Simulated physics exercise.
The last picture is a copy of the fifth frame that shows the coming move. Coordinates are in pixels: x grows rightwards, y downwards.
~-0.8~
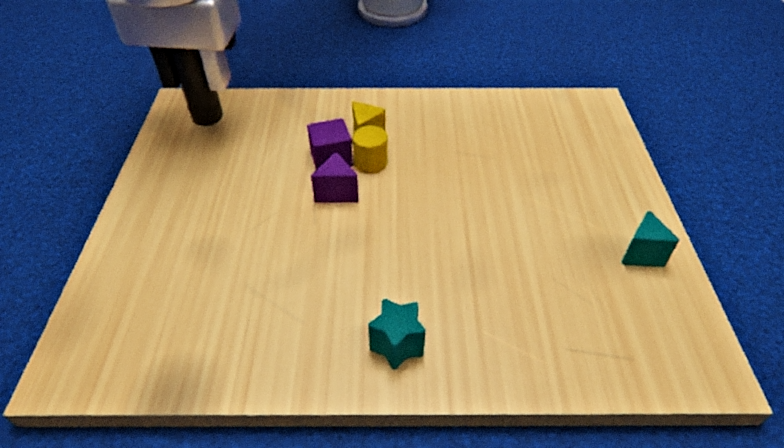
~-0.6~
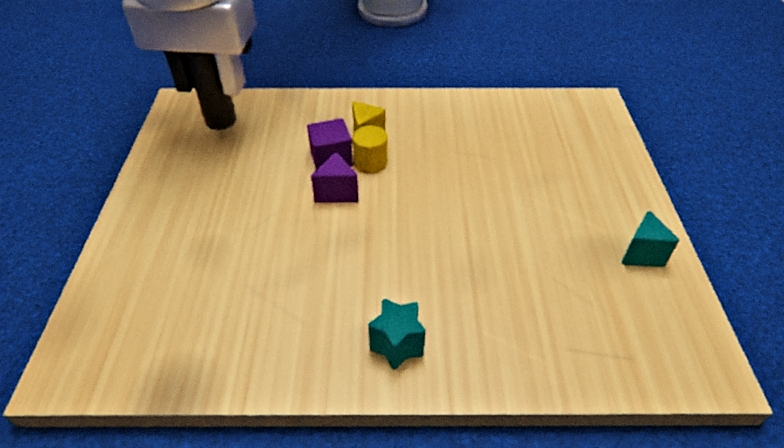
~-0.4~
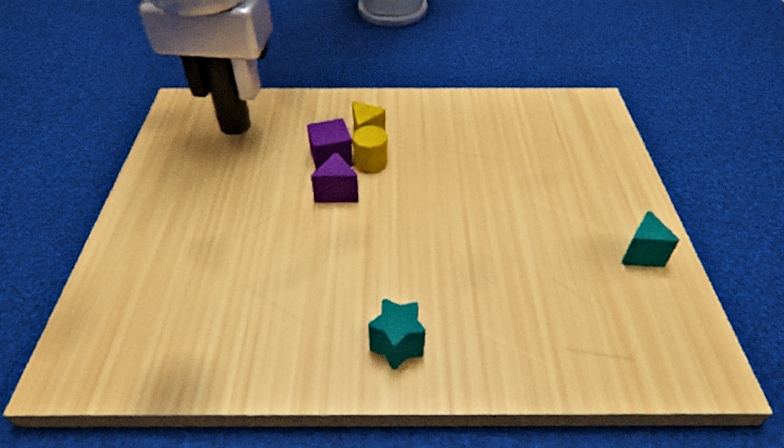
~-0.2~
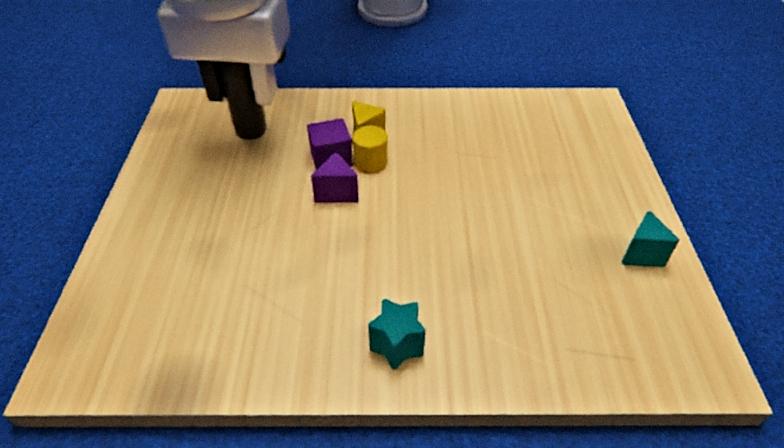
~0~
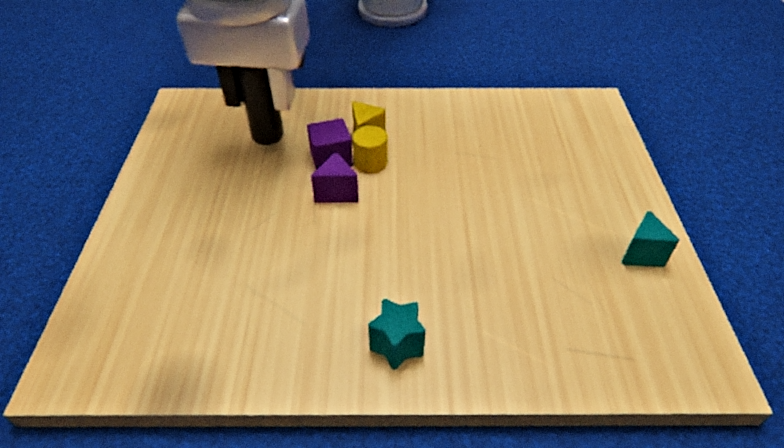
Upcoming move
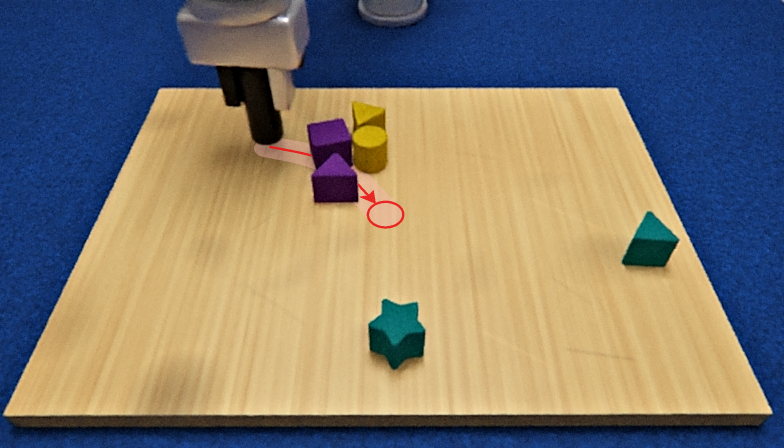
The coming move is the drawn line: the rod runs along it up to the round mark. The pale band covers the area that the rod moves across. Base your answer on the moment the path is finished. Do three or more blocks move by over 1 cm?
I'd say yes.
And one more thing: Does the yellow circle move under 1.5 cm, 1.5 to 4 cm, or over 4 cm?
Overall it shifts more than 4 cm.
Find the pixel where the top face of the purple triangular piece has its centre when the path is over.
The spot you're after is about (340, 186) in the image.
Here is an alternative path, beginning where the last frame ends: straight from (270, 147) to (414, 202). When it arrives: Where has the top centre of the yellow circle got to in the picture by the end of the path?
The middle of the upper face of the yellow circle will lie at about (431, 126) in the picture.
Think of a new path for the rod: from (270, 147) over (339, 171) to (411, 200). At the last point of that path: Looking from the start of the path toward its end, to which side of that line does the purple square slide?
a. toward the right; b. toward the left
Letter b.
The line goes from (270, 147) over (318, 158) and (355, 181) to (386, 214).
On the path given first. One third of the way, rod at (317, 147); purple square at (350, 137), turned 20° clockwise; yellow triangular piece at (368, 112), turned 20° anticlockwise; yellow circle at (387, 138).
Two thirds of the way, rod at (355, 171); purple square at (393, 153); purple triangular piece at (336, 179), turned 45° clockwise; yellow triangular piece at (368, 112), turned 20° anticlockwise; yellow circle at (427, 142).
At the end, rod at (386, 204); purple square at (400, 155), turned 15° anticlockwise; purple triangular piece at (340, 186), turned 105° clockwise; yellow triangular piece at (368, 112), turned 20° anticlockwise; yellow circle at (430, 141).
